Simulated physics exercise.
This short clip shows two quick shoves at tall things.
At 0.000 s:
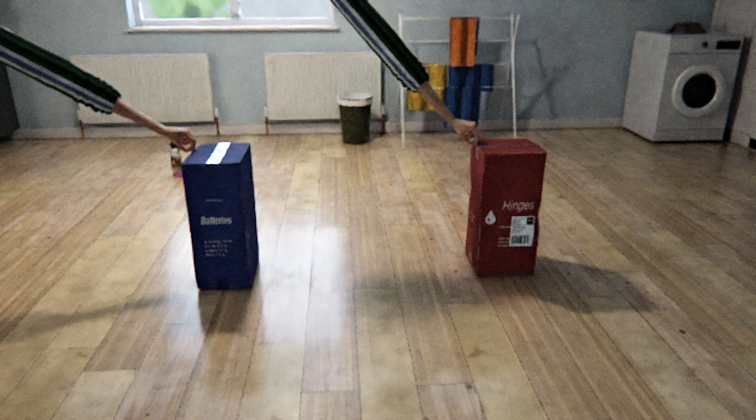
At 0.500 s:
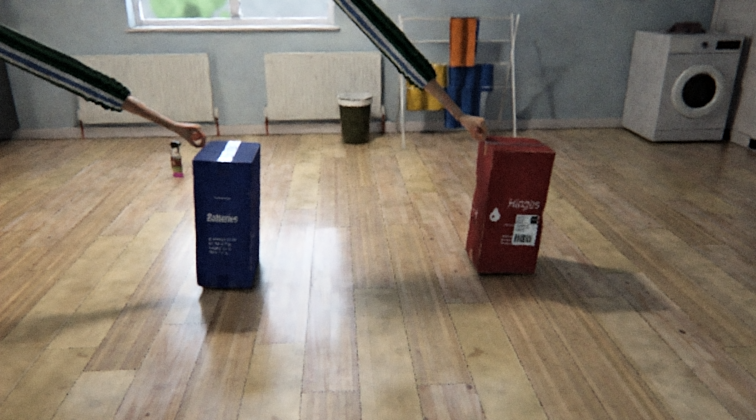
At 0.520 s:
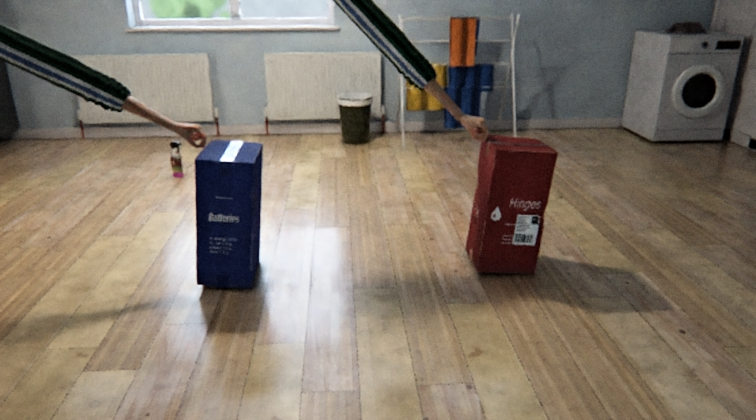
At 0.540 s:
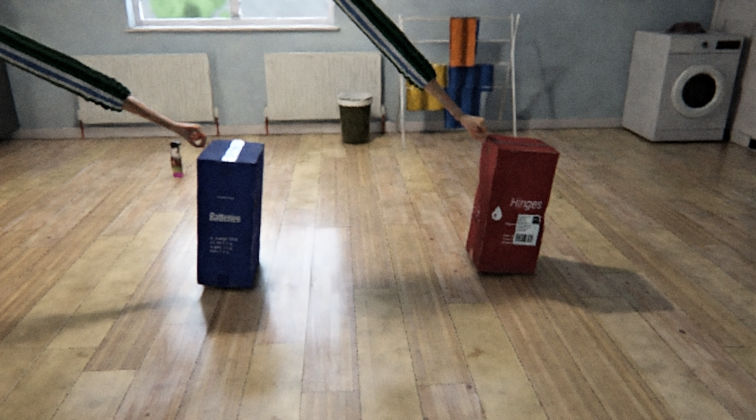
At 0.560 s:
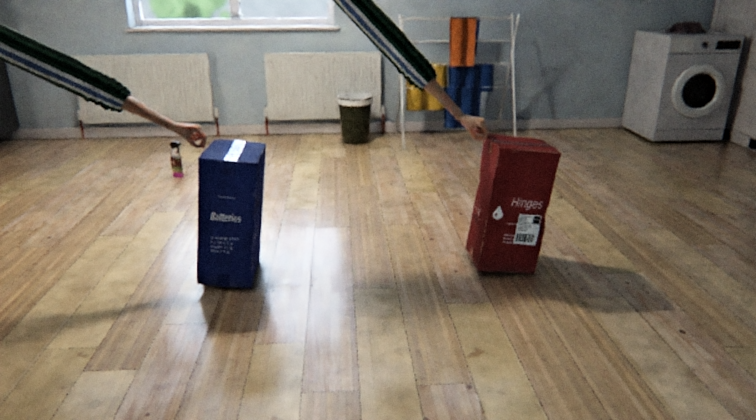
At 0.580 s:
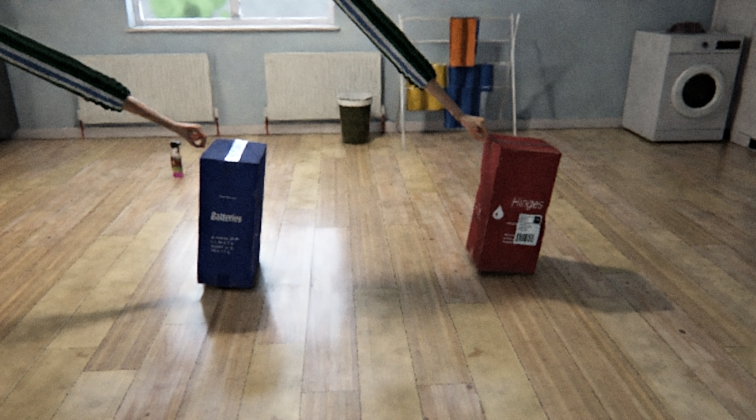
We see two hands in striped sleeves push the tops of a blue box on the left and a red box on the right; both boxes lean slightly to the right, their tilt growing a little as the arms stay outstretched.
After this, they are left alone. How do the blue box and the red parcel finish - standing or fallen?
They finish like this: The blue box standing, the red parcel standing.
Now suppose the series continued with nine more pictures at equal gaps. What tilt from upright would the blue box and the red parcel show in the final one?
They'd lean some 6° and 2° from upright.
After 0.92 s, blue box 4° off upright near (220, 214); red parcel 3° off upright near (499, 205).
In the end (3.5 s), the blue box settles on its feet, near (224, 215); the red parcel settles on its feet, near (503, 207).
